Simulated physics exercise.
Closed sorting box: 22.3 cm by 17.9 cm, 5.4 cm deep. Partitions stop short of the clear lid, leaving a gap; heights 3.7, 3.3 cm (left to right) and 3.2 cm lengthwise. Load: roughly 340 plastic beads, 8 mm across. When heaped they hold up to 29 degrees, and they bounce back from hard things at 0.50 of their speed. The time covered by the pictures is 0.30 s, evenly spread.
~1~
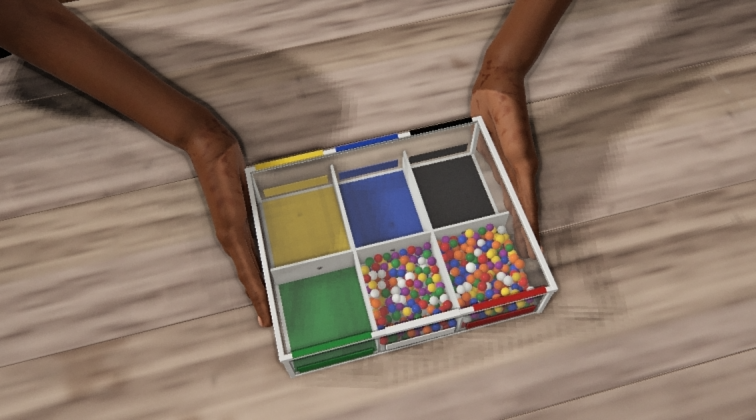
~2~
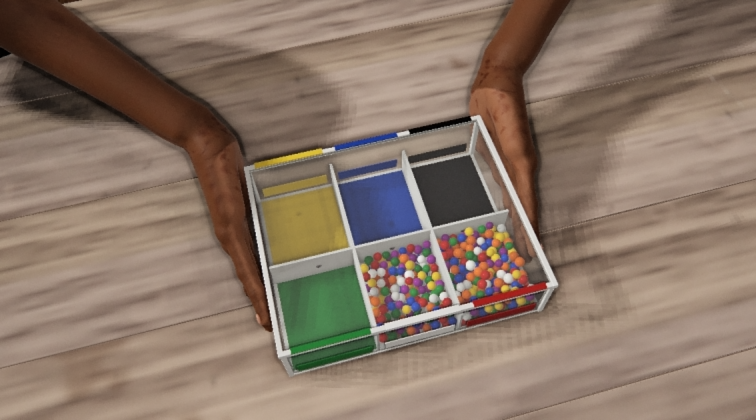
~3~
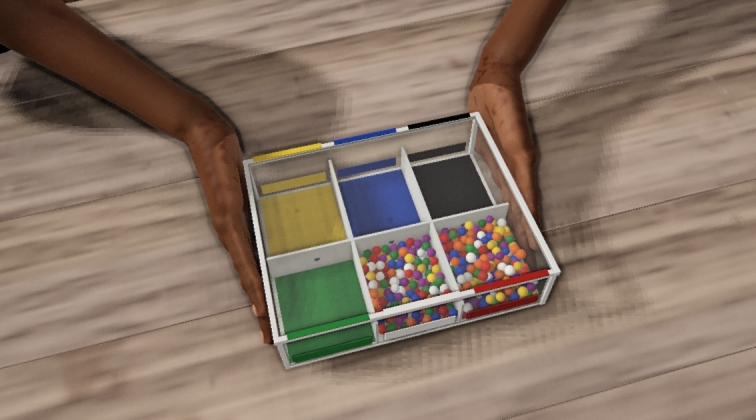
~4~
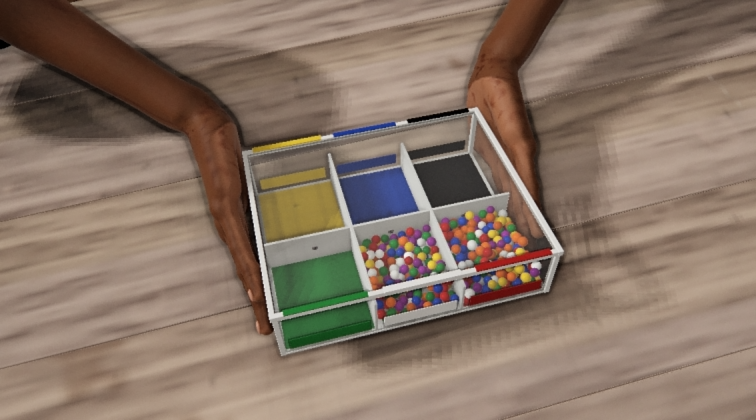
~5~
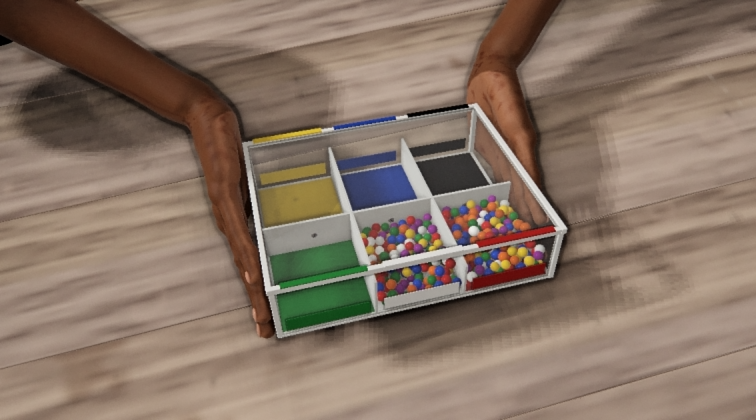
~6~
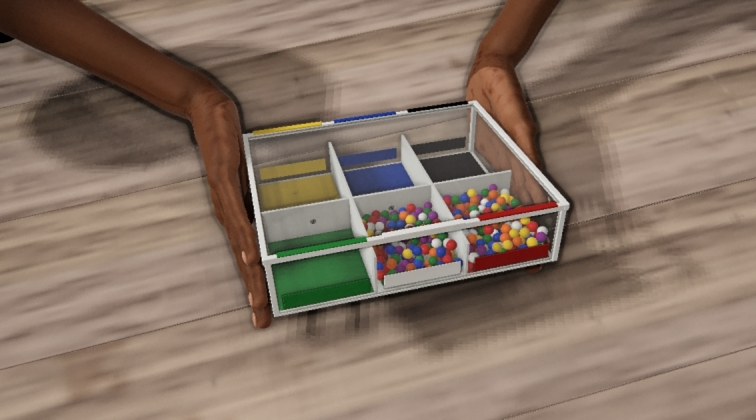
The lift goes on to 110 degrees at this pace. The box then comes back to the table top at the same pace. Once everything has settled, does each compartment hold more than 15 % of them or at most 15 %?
Red: At most 15 %; blue: More than 15 %; green: At most 15 %; yellow: At most 15 %; white: At most 15 %; black: More than 15 %.
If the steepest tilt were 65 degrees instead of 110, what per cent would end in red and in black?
With that change you'd see red at 45 % and black at 15 %.
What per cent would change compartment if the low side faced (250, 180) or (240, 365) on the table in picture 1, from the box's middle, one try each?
Approximately 85 percent, then 55 percent.
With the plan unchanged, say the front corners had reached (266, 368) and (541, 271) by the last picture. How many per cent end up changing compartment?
Estimate: Around 60 %.
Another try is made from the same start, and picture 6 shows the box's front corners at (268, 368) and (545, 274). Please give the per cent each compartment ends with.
So it works out as red at 10 percent, blue at 0 percent, green at 40 percent, yellow at 0 percent, white at 55 percent and black at 0 percent.
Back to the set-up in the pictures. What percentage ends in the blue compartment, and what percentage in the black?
The blue one gets 25 per cent and the black one 70 per cent.
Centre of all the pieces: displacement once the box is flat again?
Some 10.0 cm.
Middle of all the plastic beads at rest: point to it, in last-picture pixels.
When it all comes to rest, the middle is near (439, 179).
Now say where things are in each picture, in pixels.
The first picture shows box tilt 0 degrees, front corners at (285, 356) and (551, 287); red 55 %, white 45 %.
The second picture shows box tilt 2 degrees, front corners at (283, 352) and (551, 283).
The third picture shows box tilt 6 degrees, front corners at (279, 338) and (553, 270), lowest corner right back.
The fourth picture shows box tilt 12 degrees, front corners at (275, 315) and (556, 250), lowest corner right back.
The fifth picture shows box tilt 18 degrees, front corners at (271, 289) and (559, 228), lowest corner right back.
The sixth picture shows box tilt 24 degrees, front corners at (268, 259) and (562, 205), lowest corner right back; red 55 %, white 45 %.
Then, 0.98 s after the last picture, tilt 109 degrees; red 20 %, blue 20 %, white 10 %, black 50 %.
Then, 1.63 s after the last picture, tilt 47 degrees; red 5 %, blue 25 %, black 70 %.
Then, 2.32 s after the last picture, tilt 0 degrees; red 5 %, blue 25 %, black 70 %.
In the end, red 5 %, blue 25 %, green 0 %, yellow 0 %, white 0 %, black 70 %.
